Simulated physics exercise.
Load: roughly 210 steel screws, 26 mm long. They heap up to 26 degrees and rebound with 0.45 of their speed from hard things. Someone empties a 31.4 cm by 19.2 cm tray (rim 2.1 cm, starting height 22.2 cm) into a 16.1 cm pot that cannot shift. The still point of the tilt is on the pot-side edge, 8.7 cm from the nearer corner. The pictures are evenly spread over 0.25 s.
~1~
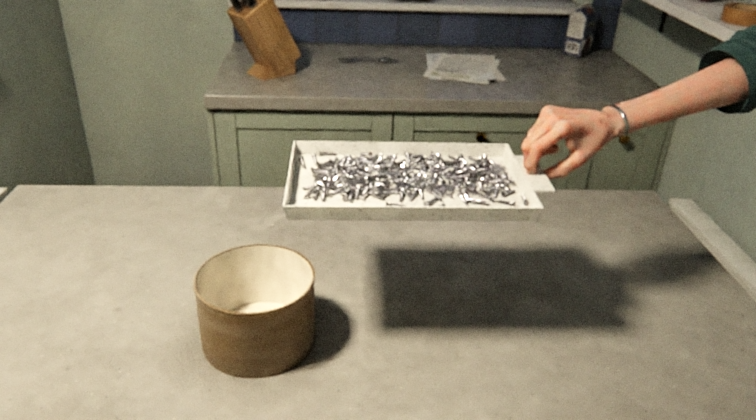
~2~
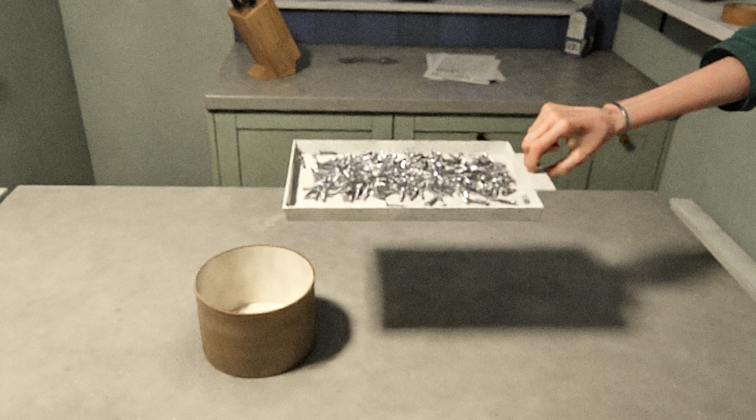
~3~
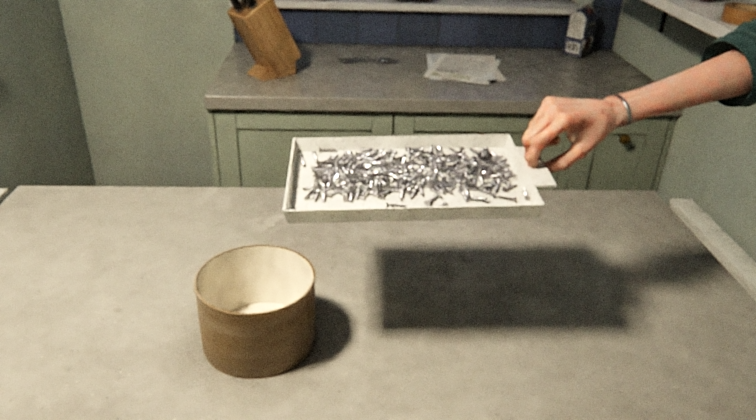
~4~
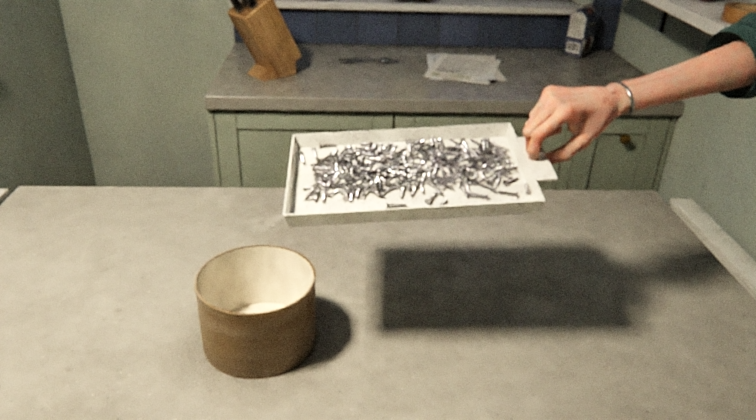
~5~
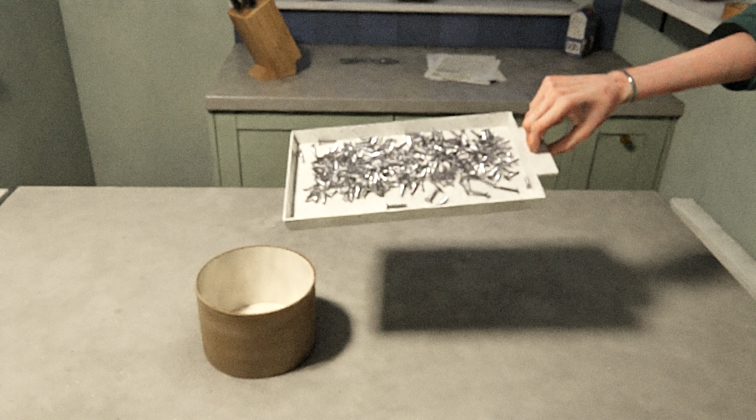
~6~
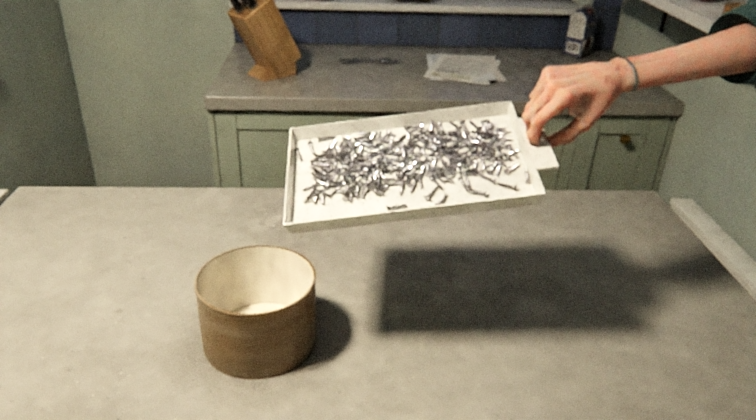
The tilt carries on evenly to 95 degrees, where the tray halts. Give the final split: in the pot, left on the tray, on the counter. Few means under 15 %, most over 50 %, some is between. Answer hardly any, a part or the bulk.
Pot: A part, tray: Hardly any, counter: The bulk.
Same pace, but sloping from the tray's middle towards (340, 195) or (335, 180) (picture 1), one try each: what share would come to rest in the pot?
About 90 and 35 per cent.
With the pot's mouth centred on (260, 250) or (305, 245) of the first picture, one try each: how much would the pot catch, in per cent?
Some 5 and 10 per cent.
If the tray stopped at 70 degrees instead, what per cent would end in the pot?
It would be near 20 per cent.
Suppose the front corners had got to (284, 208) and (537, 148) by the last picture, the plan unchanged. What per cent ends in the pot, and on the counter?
Pot 70, counter 30.
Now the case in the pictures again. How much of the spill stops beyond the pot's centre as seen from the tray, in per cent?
About 0 per cent.
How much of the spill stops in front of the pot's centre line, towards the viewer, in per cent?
Roughly 90 per cent.
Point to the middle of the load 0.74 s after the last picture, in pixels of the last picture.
At about (320, 247).
Then, 0.45 s after the last picture, tilt 54 degrees; the tray holds 100 %, the pot 0 %.
Then, 0.74 s after the last picture, tilt 79 degrees; the tray holds 60 %, the pot 5 %.
Then, 1.14 s after the last picture, tilt 95 degrees; the tray holds 0 %, the pot 35 %.
In the end, pot 35 %, tray 0 %, counter 65 %.
